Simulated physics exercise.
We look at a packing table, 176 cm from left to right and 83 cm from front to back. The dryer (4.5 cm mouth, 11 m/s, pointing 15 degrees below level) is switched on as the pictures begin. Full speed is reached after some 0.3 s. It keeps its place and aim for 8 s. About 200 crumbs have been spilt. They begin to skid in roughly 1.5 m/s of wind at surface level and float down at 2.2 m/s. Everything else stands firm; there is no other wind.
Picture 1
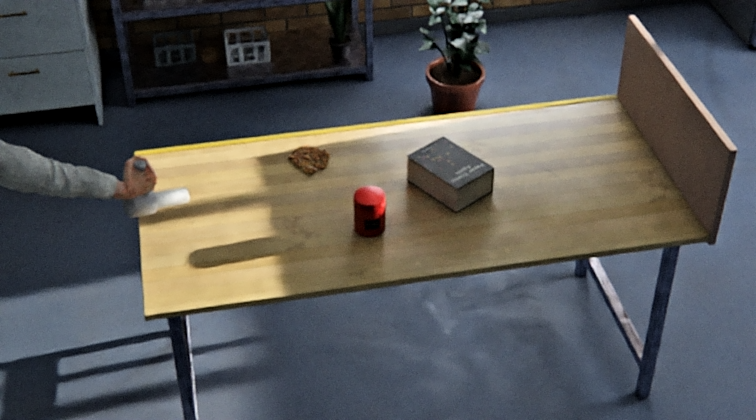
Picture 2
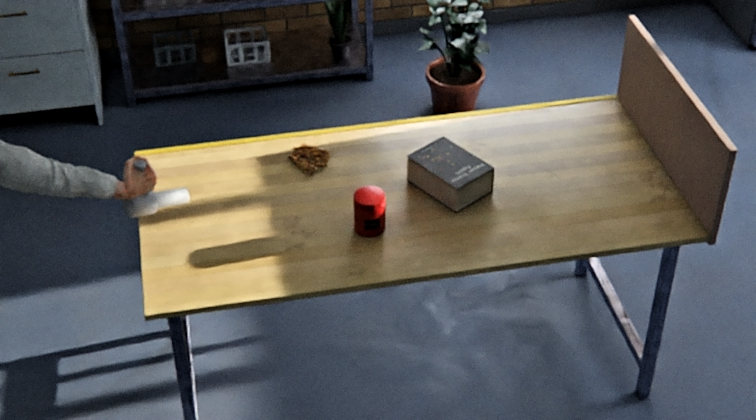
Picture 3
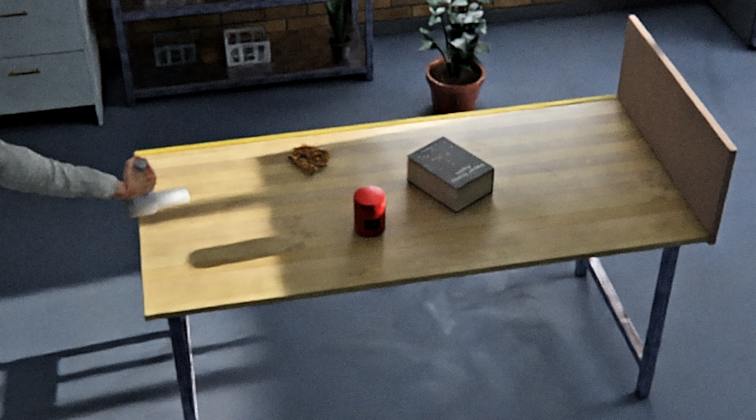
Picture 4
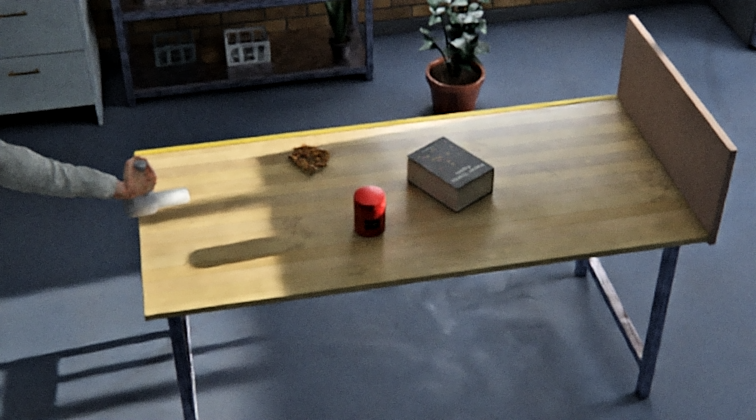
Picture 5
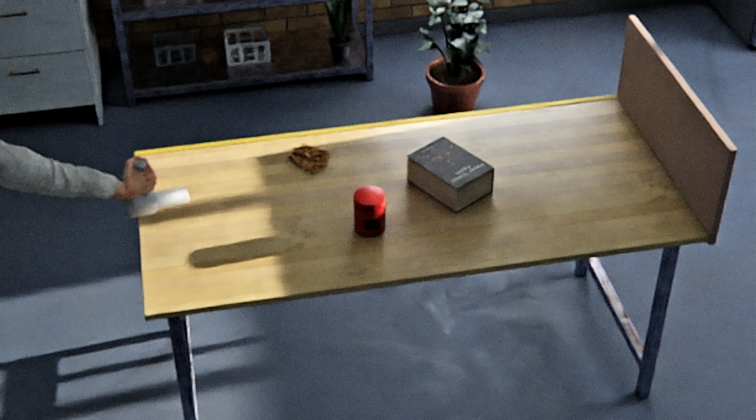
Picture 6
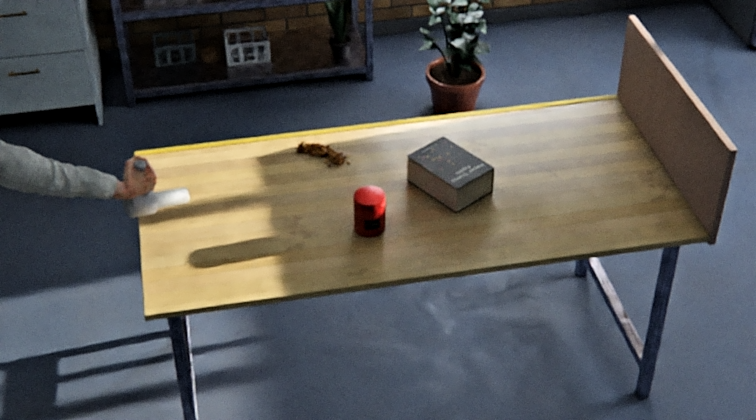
The video shows a hand holding a dryer at the left end of a wooden table with a red jar and a book. A small pile of brown crumbs lies still, then most of it shifts slightly right, spreading out.
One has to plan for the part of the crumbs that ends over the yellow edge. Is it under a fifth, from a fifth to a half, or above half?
By then above half are over the yellow edge.
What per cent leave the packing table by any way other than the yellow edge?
Near 0 %.
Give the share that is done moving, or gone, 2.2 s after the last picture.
About 100 %.
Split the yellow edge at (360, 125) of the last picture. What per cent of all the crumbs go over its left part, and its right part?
About 30 % left and 70 % right.
Then, 1.2 s after the last picture, 99 % are over the yellow edge; 99 % have settled or left.
Then, 2.2 s after the last picture, 99 % are over the yellow edge; 99 % have settled or left.
Then, 4.1 s after the last picture, 99 % are over the yellow edge; 99 % have settled or left.
Then, 7.7 s after the last picture, at the end, 99 % are over the yellow edge.
